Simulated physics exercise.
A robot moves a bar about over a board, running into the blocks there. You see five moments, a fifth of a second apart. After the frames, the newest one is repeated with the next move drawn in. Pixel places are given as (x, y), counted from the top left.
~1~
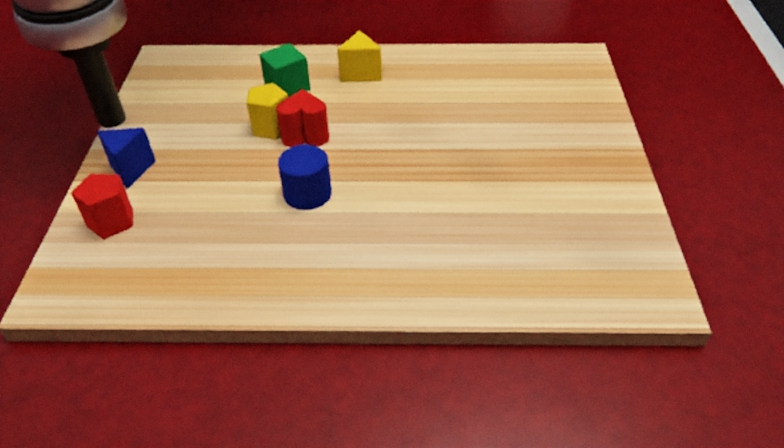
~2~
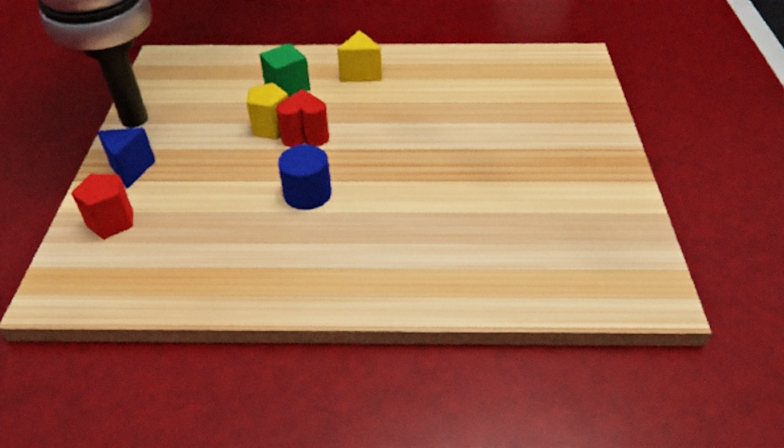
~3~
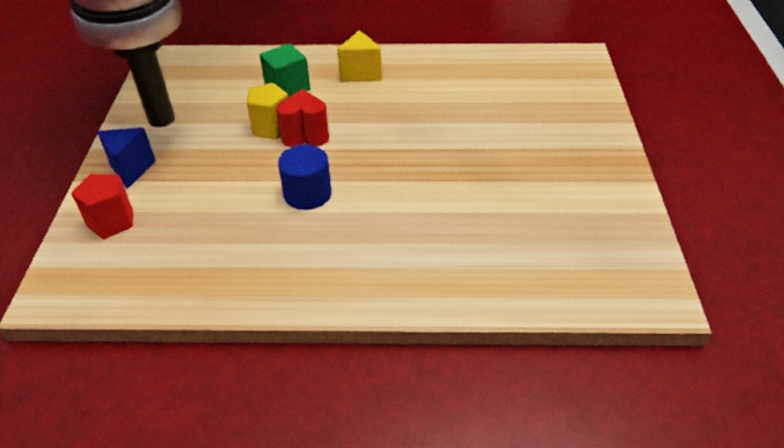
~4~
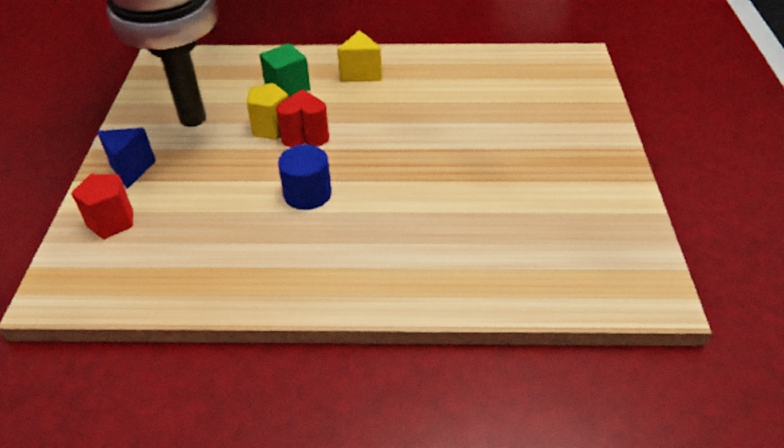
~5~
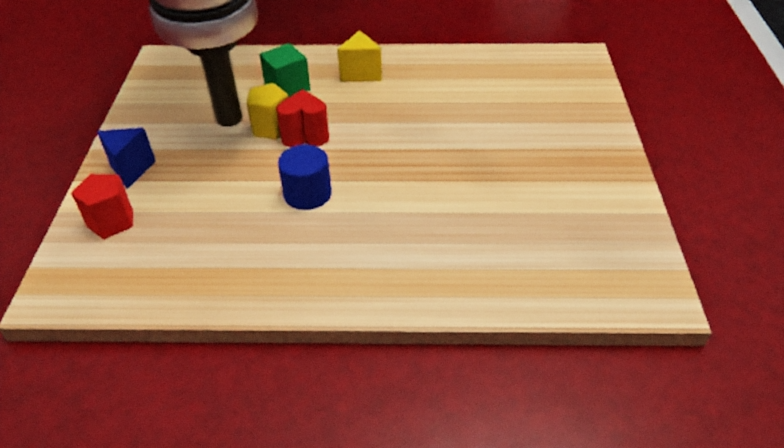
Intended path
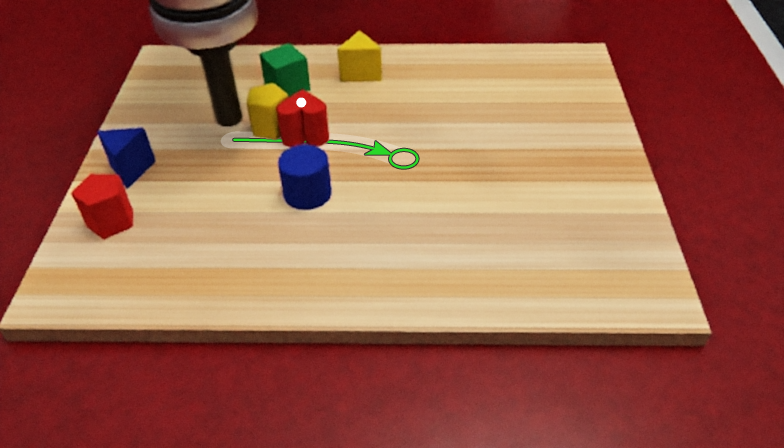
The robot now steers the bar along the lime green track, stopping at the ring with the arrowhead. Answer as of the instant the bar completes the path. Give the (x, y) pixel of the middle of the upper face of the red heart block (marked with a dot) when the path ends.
If I read the scene right, the answer is (379, 95).
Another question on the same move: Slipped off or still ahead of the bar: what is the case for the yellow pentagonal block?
Expect to find it next to or behind the bar.
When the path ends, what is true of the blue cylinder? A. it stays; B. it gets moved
Choice A: It stays.
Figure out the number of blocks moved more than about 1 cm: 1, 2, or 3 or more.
The way I see it, the answer is two.
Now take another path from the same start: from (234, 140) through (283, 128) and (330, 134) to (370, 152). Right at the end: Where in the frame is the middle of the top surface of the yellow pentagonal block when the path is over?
I expect it at (309, 77).
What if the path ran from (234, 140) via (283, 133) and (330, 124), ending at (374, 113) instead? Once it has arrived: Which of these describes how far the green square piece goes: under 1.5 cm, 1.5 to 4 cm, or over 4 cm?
Up to 1.5 cm.
The line goes from (234, 140) over (292, 141) and (350, 144) to (404, 159); the dot is on the red heart block.
What follows on the original path. One third of the way, bar at (289, 120); yellow pentagonal block at (280, 88), turned 20° anticlockwise; red heart block at (324, 102), turned 15° anticlockwise.
Two thirds of the way, bar at (349, 123); yellow pentagonal block at (280, 88), turned 20° anticlockwise; red heart block at (370, 95), turned 80° anticlockwise.
At the end, bar at (404, 138); yellow pentagonal block at (280, 88), turned 20° anticlockwise; red heart block at (379, 95), turned 105° anticlockwise; blue cylinder unmoved.
